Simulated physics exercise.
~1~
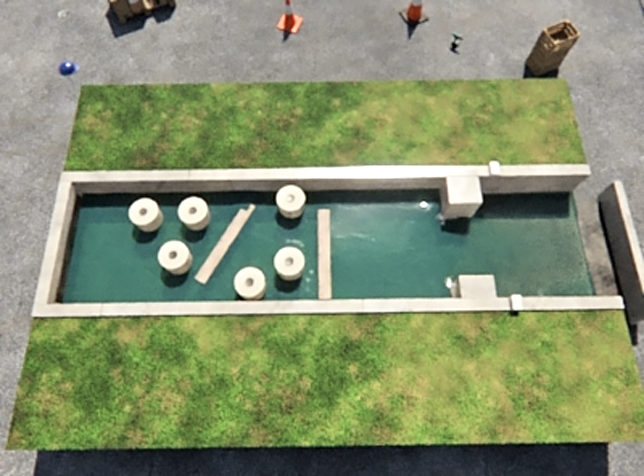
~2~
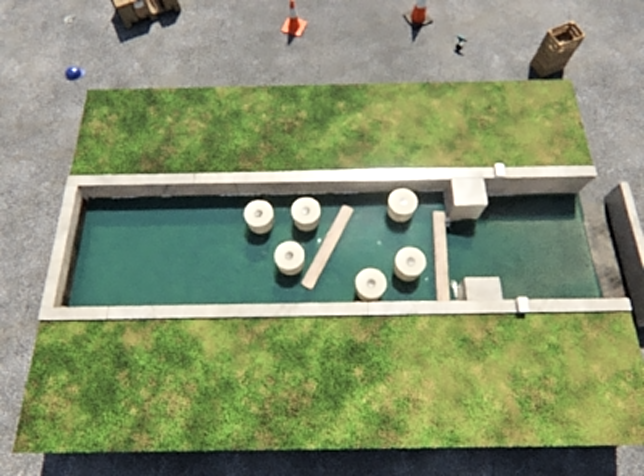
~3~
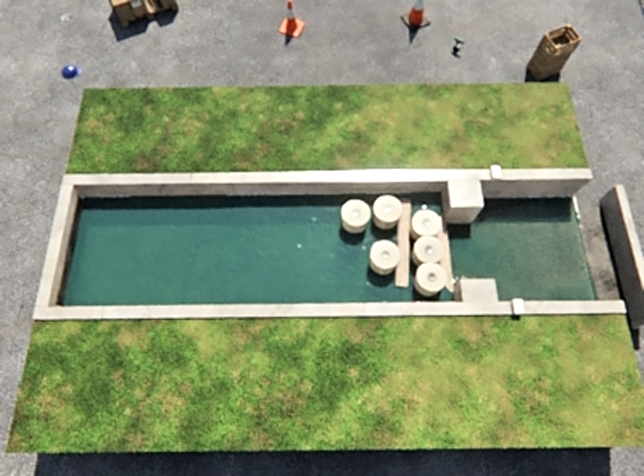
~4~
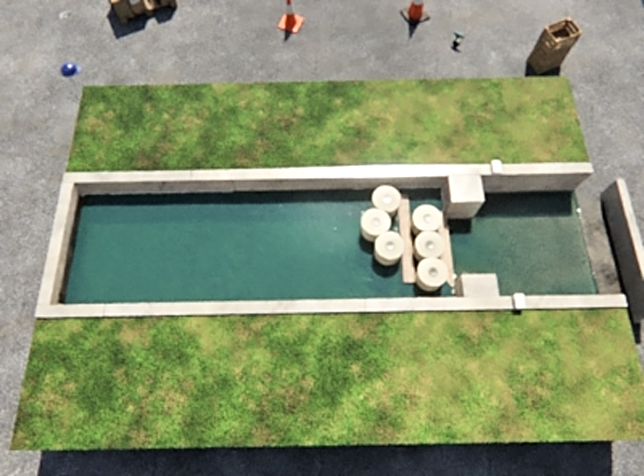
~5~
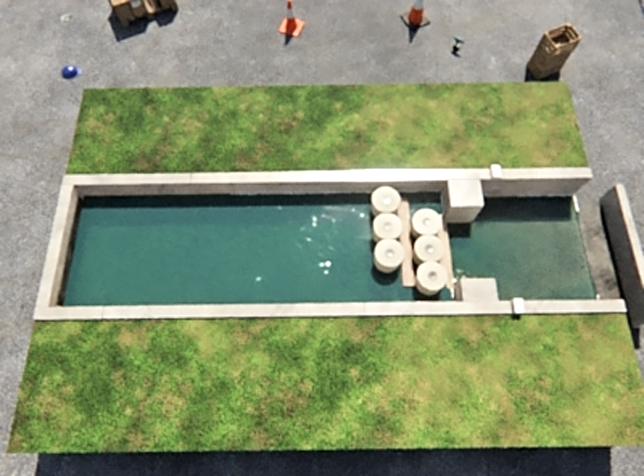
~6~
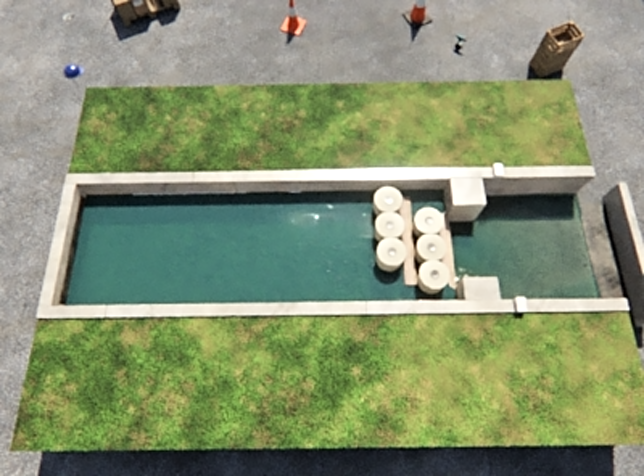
Pale round tubs and two planks drifting right along a water-filled concrete channel, then jamming together against the narrow opening.
